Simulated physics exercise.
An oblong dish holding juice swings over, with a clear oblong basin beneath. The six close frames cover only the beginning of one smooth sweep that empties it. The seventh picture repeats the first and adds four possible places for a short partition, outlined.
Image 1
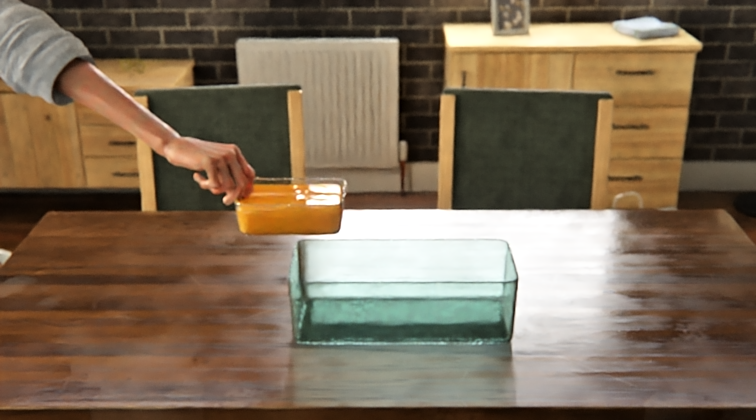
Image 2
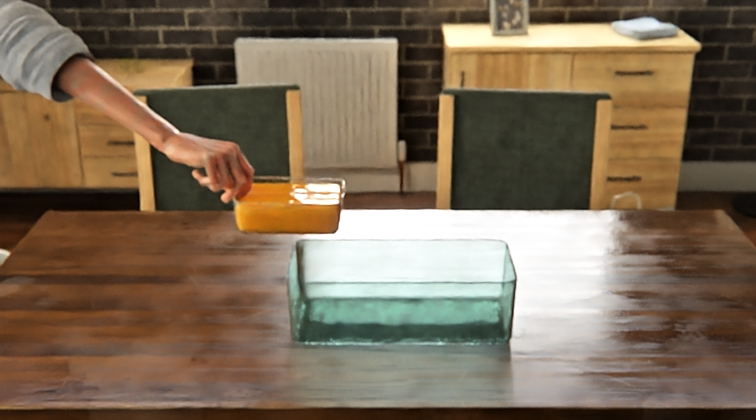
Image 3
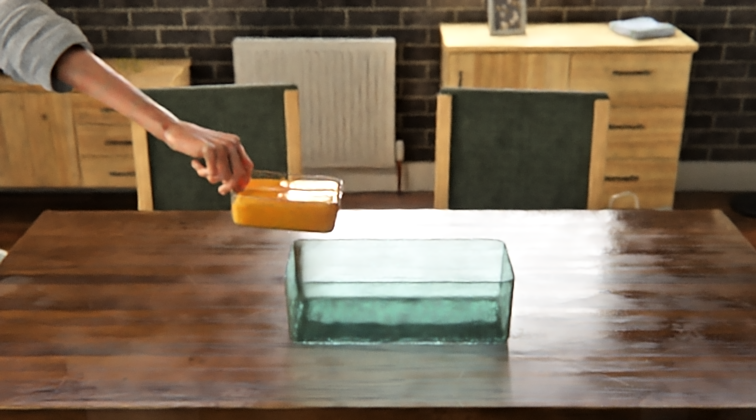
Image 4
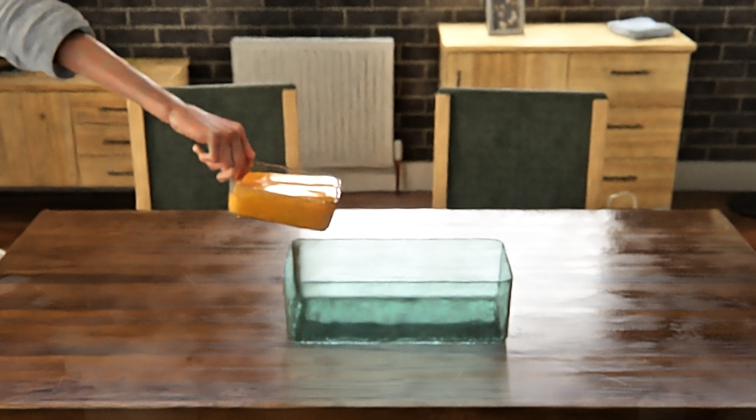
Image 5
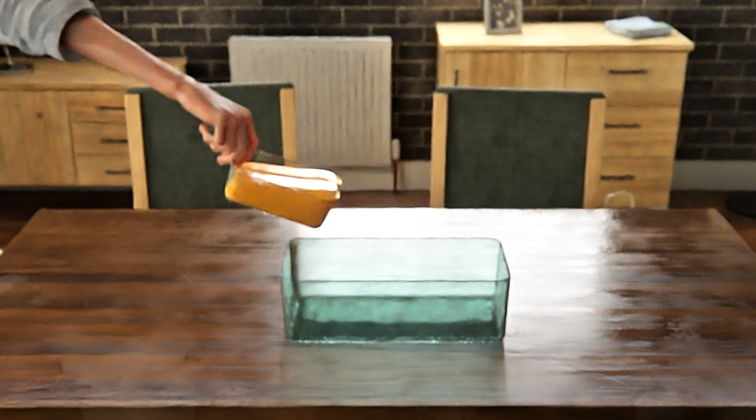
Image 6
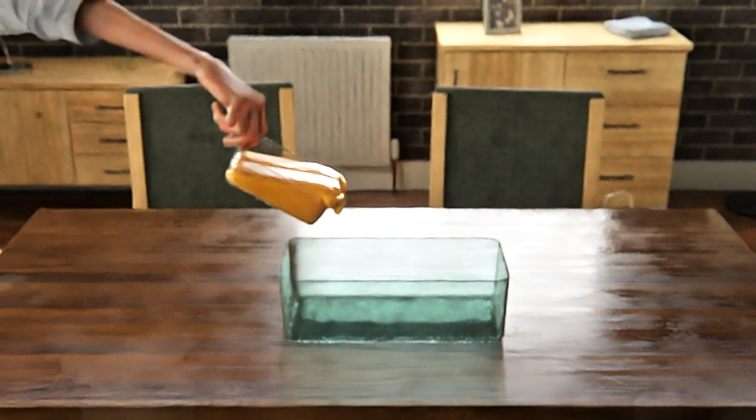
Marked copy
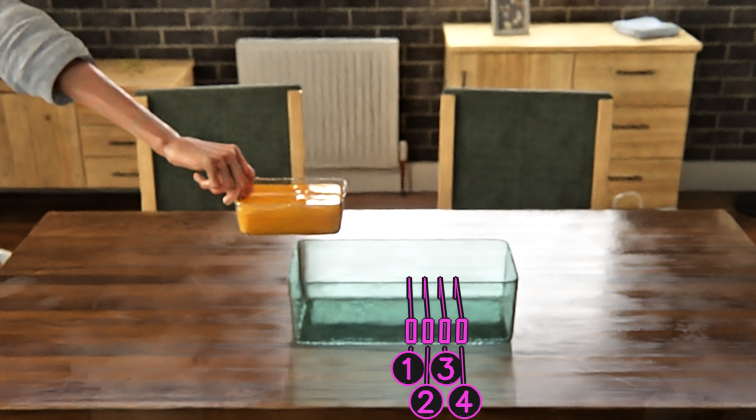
At a wooden dining table, a hand held a small oblong dish of orange juice above a clear basin, then gradually tipped it to the right until the juice began slipping over its lip.
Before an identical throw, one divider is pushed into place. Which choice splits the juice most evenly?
Go for 2.
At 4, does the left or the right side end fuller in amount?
More ends on the left.
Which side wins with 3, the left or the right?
More ends on the left.
On the marked copy, 1 at (411, 347); 2 at (427, 347); 3 at (444, 347); 4 at (461, 347).
Choosing 1, about 25 % ends left of the wall and 66 % right of it; 9 % is lost outside.
Choosing 2, about 45 % ends left of the wall and 45 % right of it; 10 % is lost outside.
Choosing 3, about 68 % ends left of the wall and 21 % right of it; 11 % is lost outside.
Choosing 4, about 77 % ends left of the wall and 13 % right of it; 11 % is lost outside.
